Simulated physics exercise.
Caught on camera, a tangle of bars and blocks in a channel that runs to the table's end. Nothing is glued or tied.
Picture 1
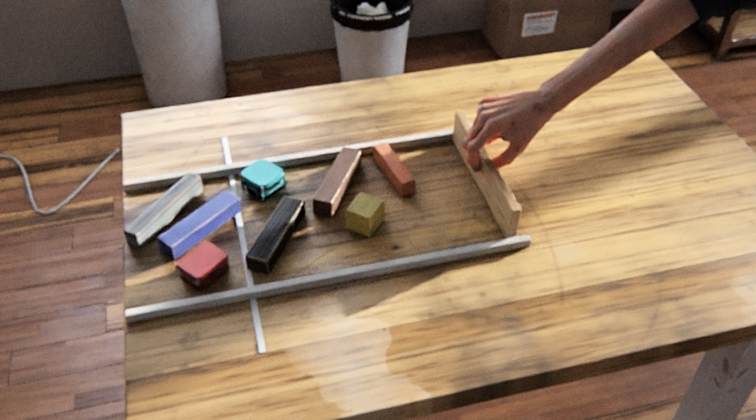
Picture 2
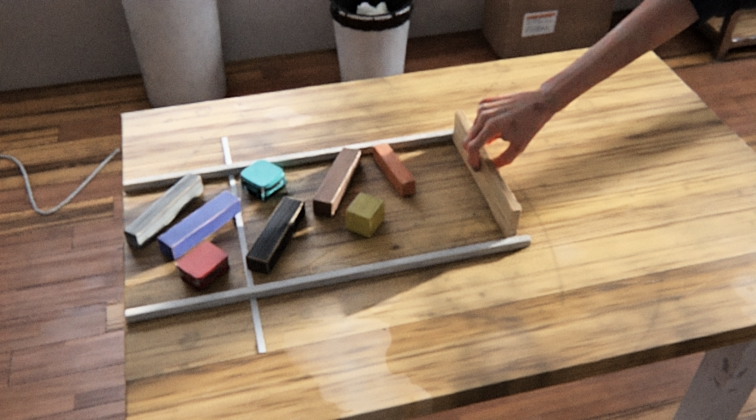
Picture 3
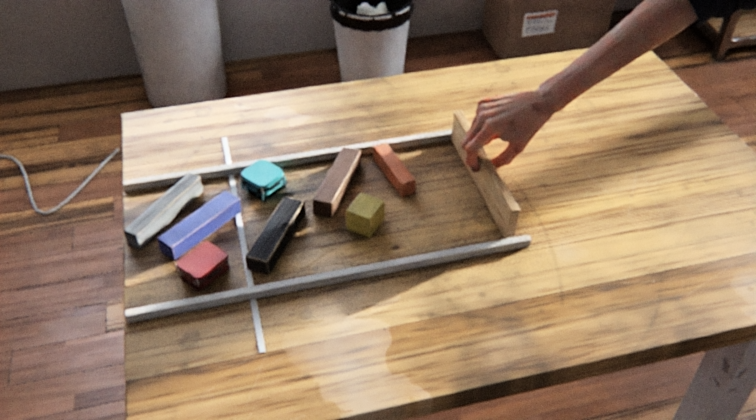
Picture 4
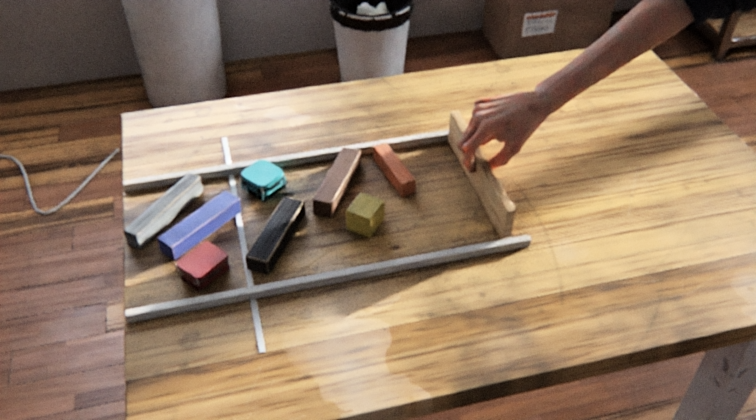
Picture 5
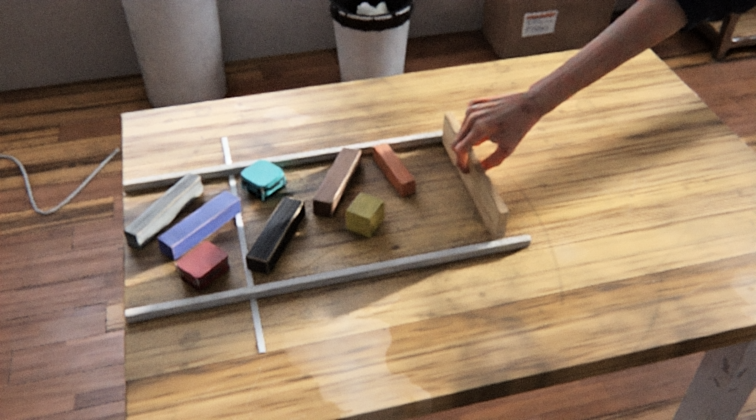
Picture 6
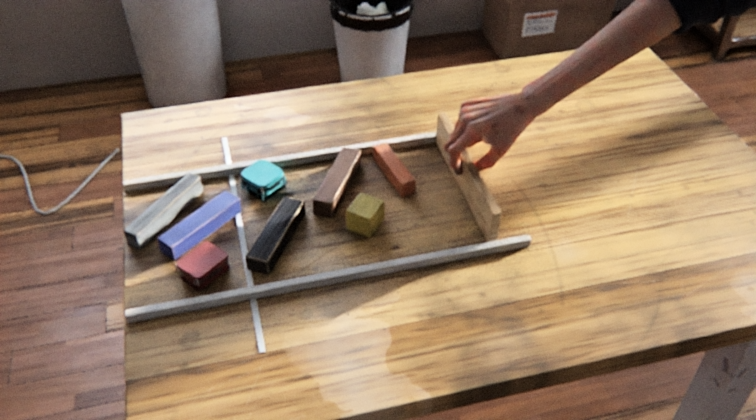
At first, a hand holds a wooden board upright across the right end of a channel between two pale rails, with colourful bars and blocks scattered to its left. The hand then slides the board slightly left, while the bars and blocks stay where they are, untouched.
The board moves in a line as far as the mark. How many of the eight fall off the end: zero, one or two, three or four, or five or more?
The number that fall off is zero.
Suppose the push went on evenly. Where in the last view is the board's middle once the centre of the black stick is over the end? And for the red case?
Its middle is around (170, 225) and around (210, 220).
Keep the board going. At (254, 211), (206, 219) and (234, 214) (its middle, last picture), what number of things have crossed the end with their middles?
The counts: 0, 2 and 0.
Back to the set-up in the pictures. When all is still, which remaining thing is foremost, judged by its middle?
That is the grey stick.
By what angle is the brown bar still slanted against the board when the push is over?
About 0°.
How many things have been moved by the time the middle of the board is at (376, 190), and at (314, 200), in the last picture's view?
At the one place 3, at the other 5.
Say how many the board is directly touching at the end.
It touches 2.
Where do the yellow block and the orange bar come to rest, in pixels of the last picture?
About (222, 243), and the other about (227, 195).
A little later, none off yet; grey stick at rest near (165, 210); red case at rest near (204, 267); blue bar at rest near (201, 224).
When it is over, the number that fall off is zero.
